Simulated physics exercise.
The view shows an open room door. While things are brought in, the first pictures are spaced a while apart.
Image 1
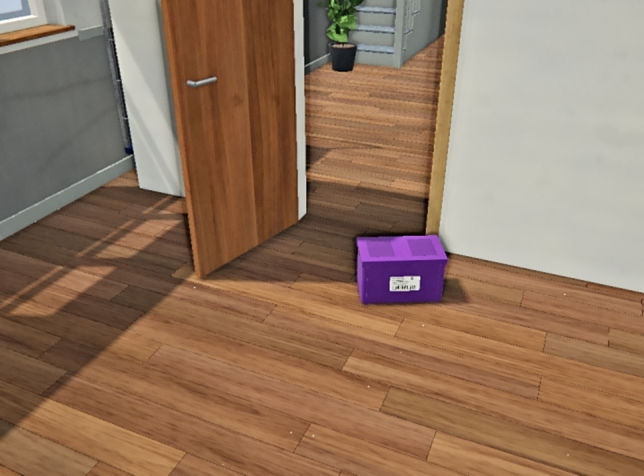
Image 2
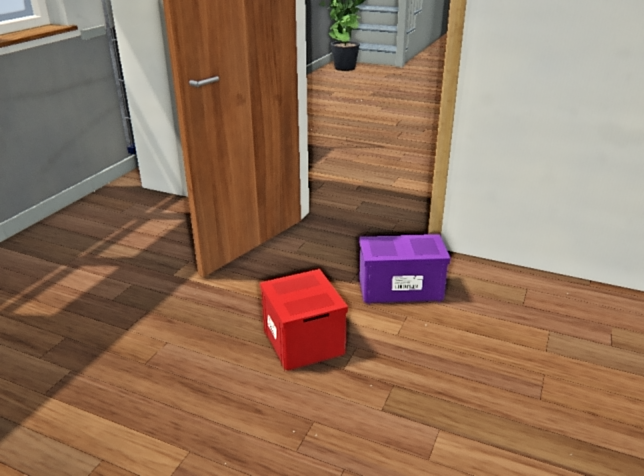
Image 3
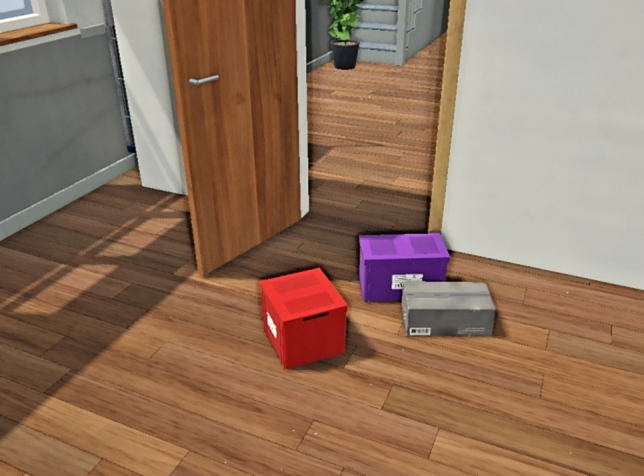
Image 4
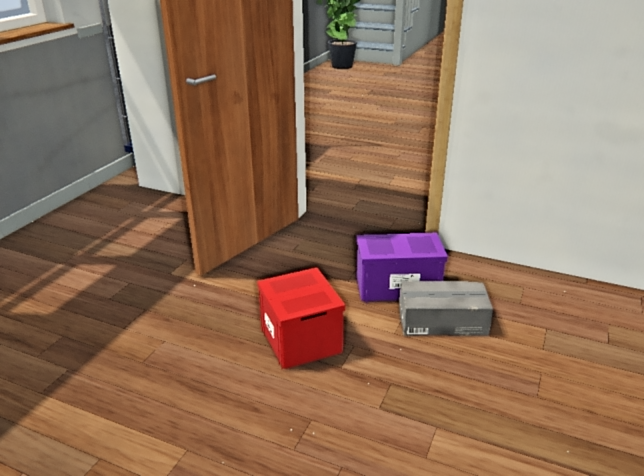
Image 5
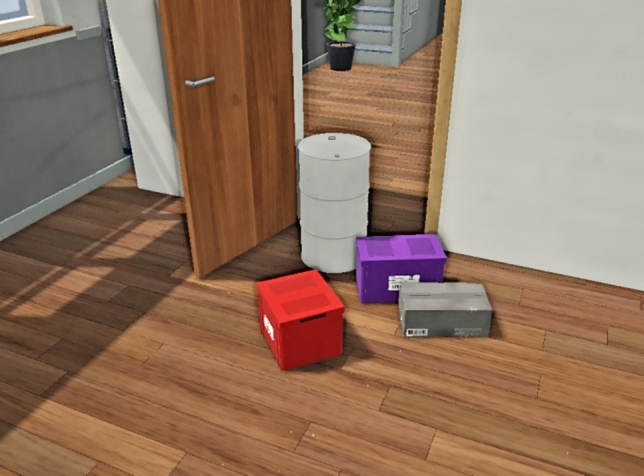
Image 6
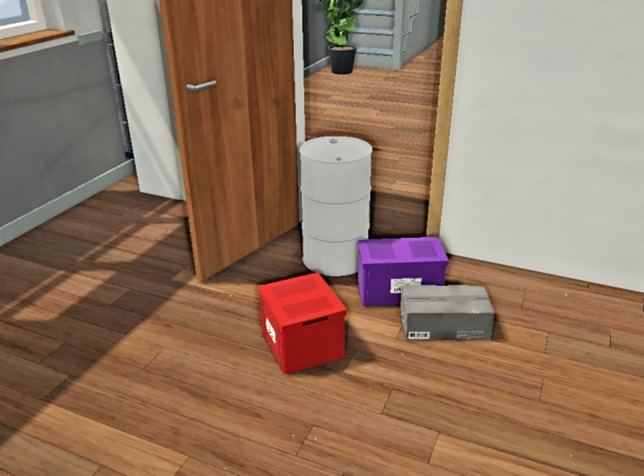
A red tote, a grey box and a white drum appear one after another around a purple tote on the wood floor by an open doorway, while the wooden door stays wide open and still.
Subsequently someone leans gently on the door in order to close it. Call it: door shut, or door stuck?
Door stuck.
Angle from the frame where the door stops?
Roughly 60°.
Then, 0.50 s past the last view, open by 93°.
Then, 0.80 s past the last view, open by 76°.
Then, 1.00 s past the last view, open by 63°.
Finally, open by 59°; all 4 still in place. Final places as the last picture's camera would see them, white drum near (340, 206).
